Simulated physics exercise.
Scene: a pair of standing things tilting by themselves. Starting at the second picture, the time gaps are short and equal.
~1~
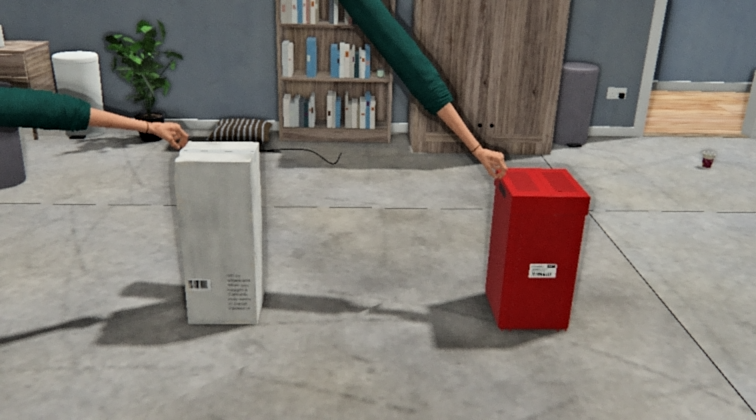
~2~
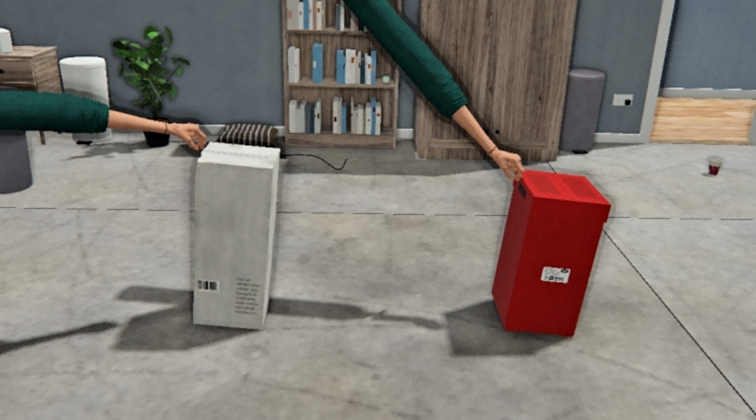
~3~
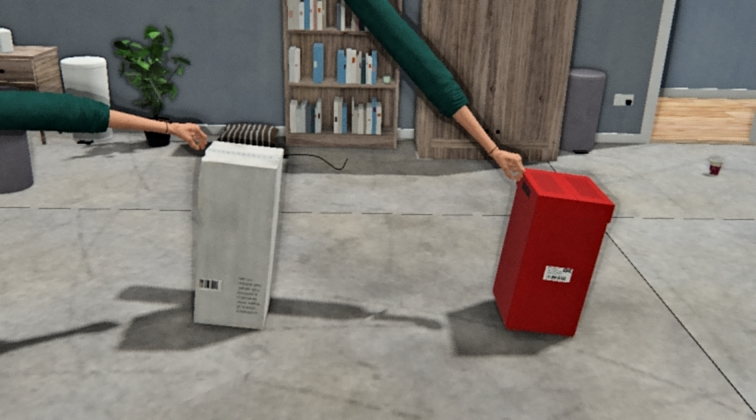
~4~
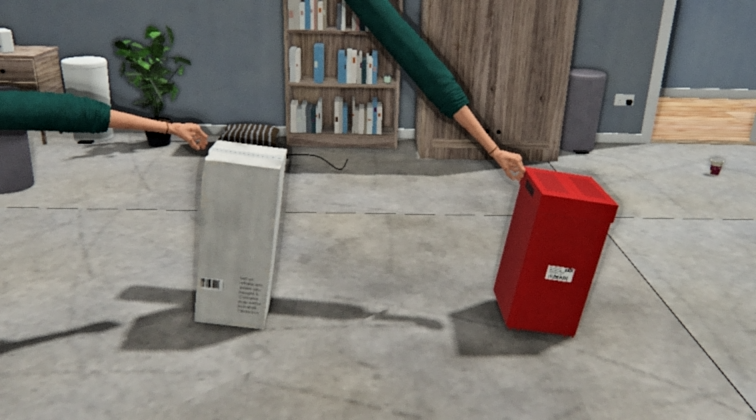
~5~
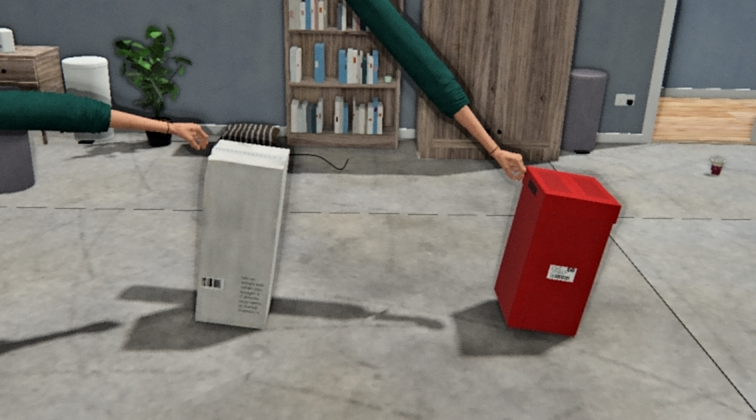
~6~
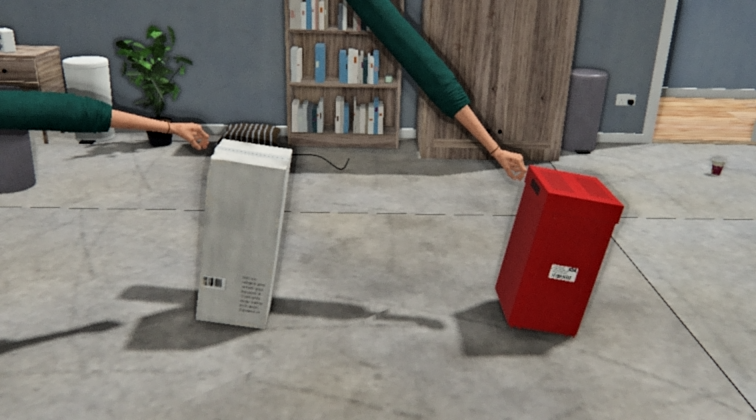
White box and red box tilting slightly to the right on a concrete floor as two green-sleeved arms reach to their tops.
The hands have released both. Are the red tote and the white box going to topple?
Well, the red tote comes back to standing and the white box comes back to standing.
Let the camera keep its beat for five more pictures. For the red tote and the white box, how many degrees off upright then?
Close to 10° and near 10° off vertical, respectively.
Then, 0.32 s on from there, red tote upright near (541, 255); white box 4° off upright near (238, 236).
Then, 0.66 s on from there, red tote upright near (543, 254); white box 4° off upright near (225, 236).
In the end, the red tote settles on its feet, near (540, 255); the white box settles on its feet, near (231, 238).
